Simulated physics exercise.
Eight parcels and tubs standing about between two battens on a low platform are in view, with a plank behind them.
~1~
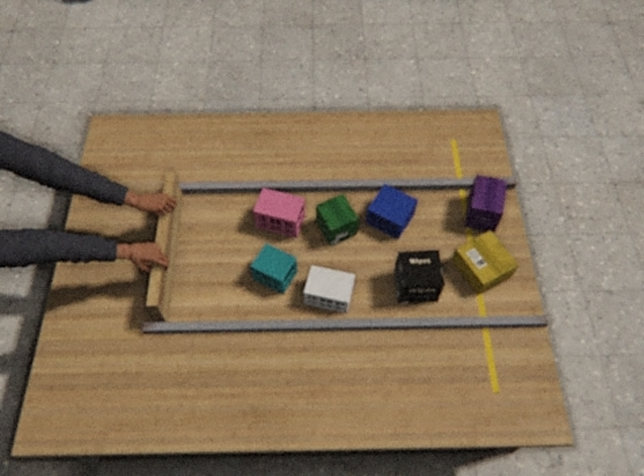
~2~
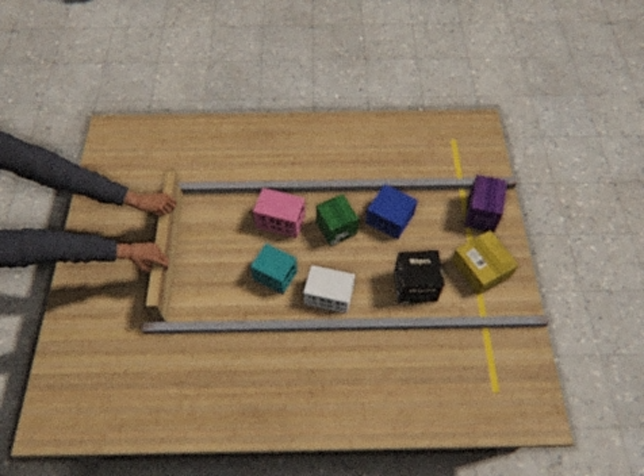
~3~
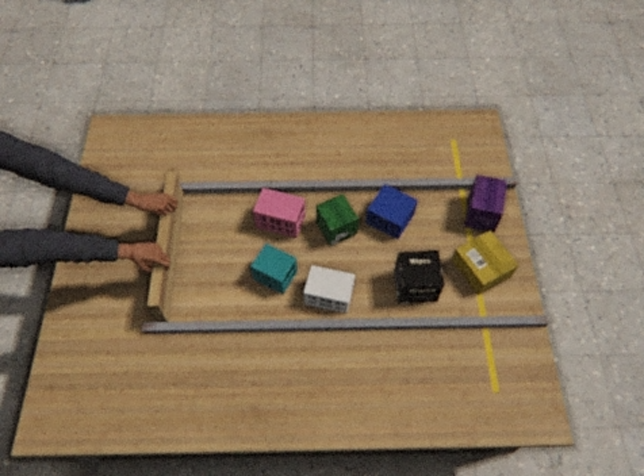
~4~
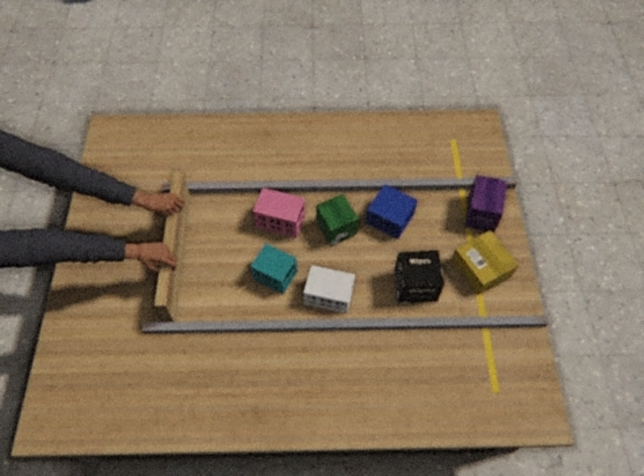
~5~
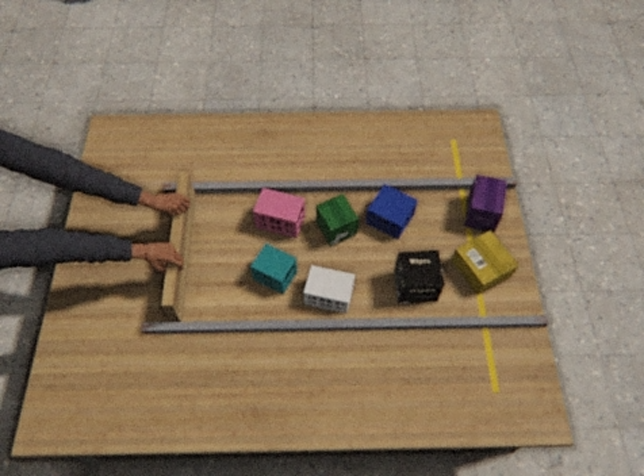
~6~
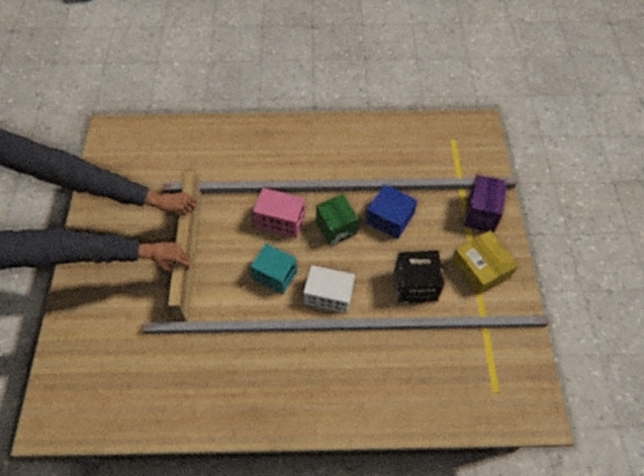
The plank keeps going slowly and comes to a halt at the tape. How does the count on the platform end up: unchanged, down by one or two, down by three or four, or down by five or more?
It ends down by three or four.
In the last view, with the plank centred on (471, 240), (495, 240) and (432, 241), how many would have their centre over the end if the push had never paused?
Going through the three places, I get 3, 5 and 1.
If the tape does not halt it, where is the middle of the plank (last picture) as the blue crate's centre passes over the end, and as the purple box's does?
Estimated middle: (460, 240), and (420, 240) for the other.
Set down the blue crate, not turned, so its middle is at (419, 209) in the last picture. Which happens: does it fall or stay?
Set there, the object goes off the end.
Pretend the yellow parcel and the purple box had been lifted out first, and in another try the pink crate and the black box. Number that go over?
The answer is 1 and then 1.
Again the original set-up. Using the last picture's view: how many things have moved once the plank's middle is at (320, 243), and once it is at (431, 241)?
It comes to 5 for the first spot, 8 for the other.
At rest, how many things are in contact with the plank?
The number is 3.
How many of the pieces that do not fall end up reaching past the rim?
So the number is 2.
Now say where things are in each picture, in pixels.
In the first picture, purple box (485, 204); yellow parcel (484, 263); black box (418, 277); plank (166, 245); tape (472, 251).
In the second picture, yellow parcel (484, 263); white crate (329, 289).
In the third picture, black box (418, 277); green parcel (337, 220).
In the fourth picture, purple box (485, 204); turquoise crate (275, 269).
In the fifth picture, yellow parcel (484, 263); plank (180, 245).
In the sixth picture, purple box (485, 204); yellow parcel (484, 263); black box (418, 277); plank (186, 245); tape (472, 251).
A little later, none off yet; purple box at rest near (485, 204); yellow parcel at rest near (484, 263); black box at rest near (418, 277).
When it is over, the number that fall off is three or four; down, blue crate, yellow parcel and purple box.
